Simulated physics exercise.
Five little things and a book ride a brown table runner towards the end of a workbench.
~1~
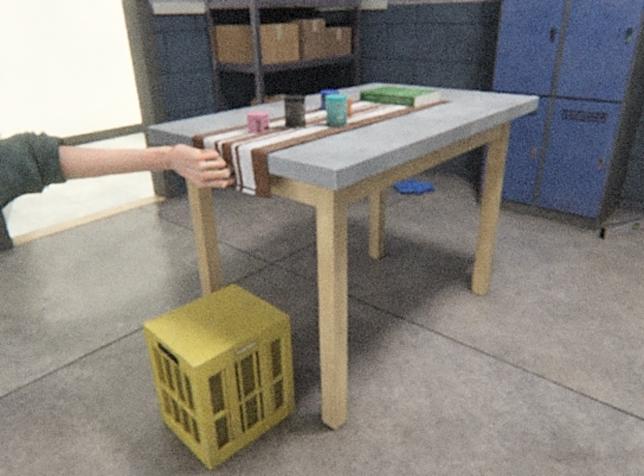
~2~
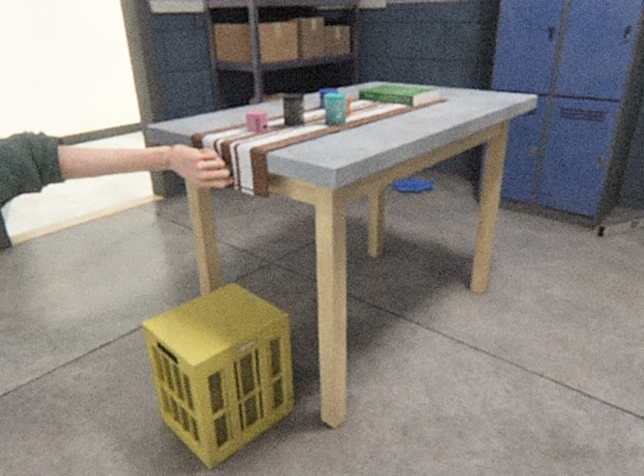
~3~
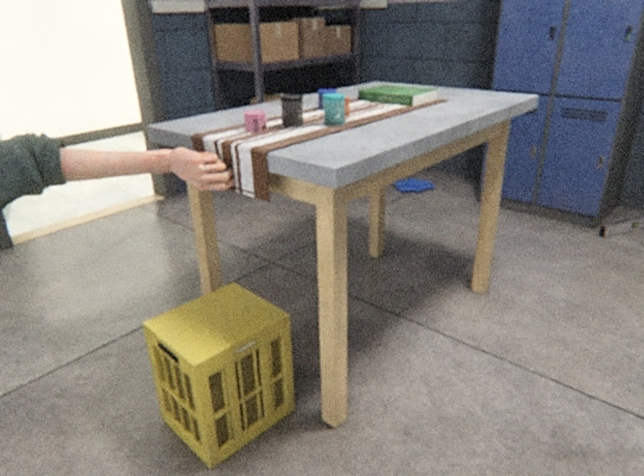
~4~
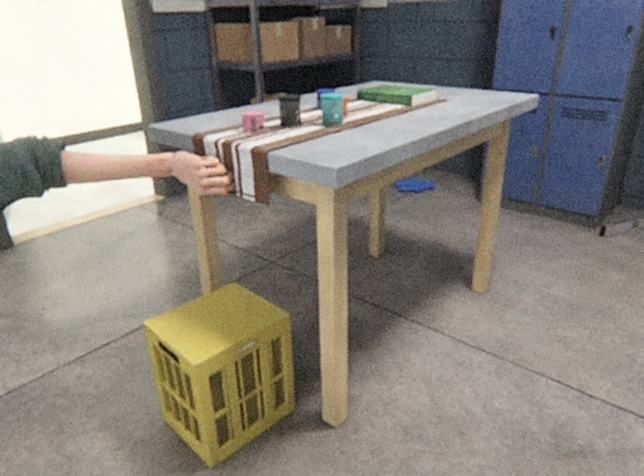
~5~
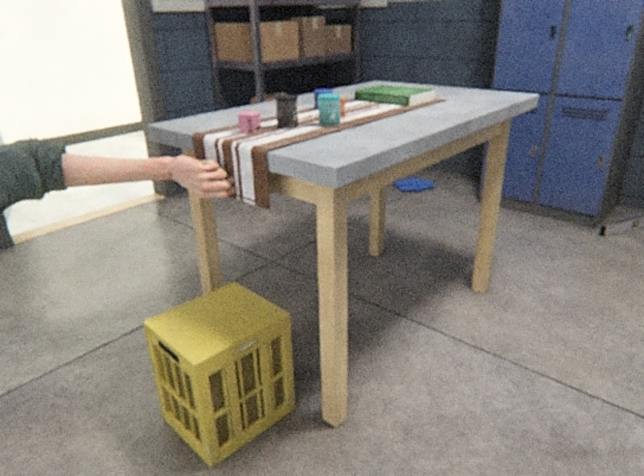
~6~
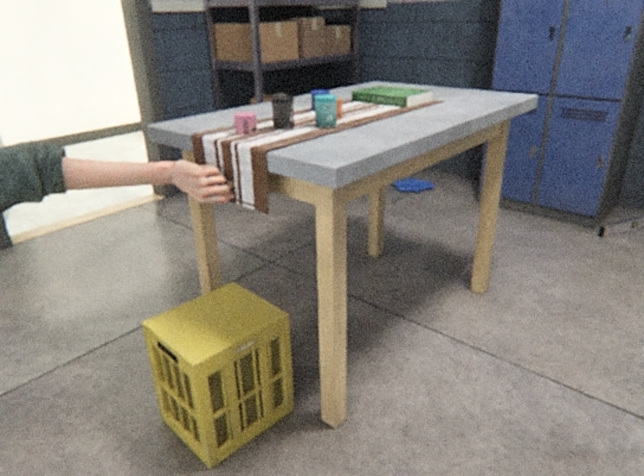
Hand at left slowly drawing a striped brown runner over a workbench edge, small colourful pots and green book shifting slightly left.
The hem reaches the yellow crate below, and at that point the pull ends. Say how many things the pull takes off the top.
It takes off three.
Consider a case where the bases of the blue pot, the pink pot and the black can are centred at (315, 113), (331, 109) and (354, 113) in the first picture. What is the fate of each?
The blue pot keeps its place on top; the pink pot does not fall; the black can keeps its place on top.
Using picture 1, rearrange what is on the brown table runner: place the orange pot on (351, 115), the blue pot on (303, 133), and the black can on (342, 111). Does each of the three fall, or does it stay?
Record - orange pot retained; blue pot lost; black can retained.
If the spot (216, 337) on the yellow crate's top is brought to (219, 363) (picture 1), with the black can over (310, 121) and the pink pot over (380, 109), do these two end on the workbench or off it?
The black can ends up off while the pink pot ends up on top.
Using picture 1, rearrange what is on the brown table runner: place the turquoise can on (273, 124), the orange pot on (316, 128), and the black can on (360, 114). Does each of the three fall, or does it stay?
Result - turquoise can: Down; orange pot: Down; black can: Still up.
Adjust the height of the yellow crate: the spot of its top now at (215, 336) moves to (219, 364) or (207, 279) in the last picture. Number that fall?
Counts: 4 / 1.
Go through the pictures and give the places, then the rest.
Hem (271, 199); pink pot (258, 113); black can (294, 97); turquoise can (337, 96); orange pot (343, 99); blue pot (330, 92); top of the crate (216, 337), in the first frame.
Hem (269, 199); pink pot (257, 112), in the second frame.
Hem (270, 202); black can (292, 96), in the third frame.
Hem (270, 206); turquoise can (332, 95); top of the crate (216, 336), in the fourth frame.
Hem (271, 210); orange pot (336, 98), in the fifth frame.
Hem (269, 215); pink pot (245, 114); black can (283, 97); turquoise can (326, 96); orange pot (333, 99); blue pot (320, 92), in the sixth frame.
Soon after, hem near (237, 269); pink pot gone.
After that, hem on the crate; pink pot and black can gone.
In the end, hem on the crate; pink pot, black can and turquoise can gone. The answer is three.
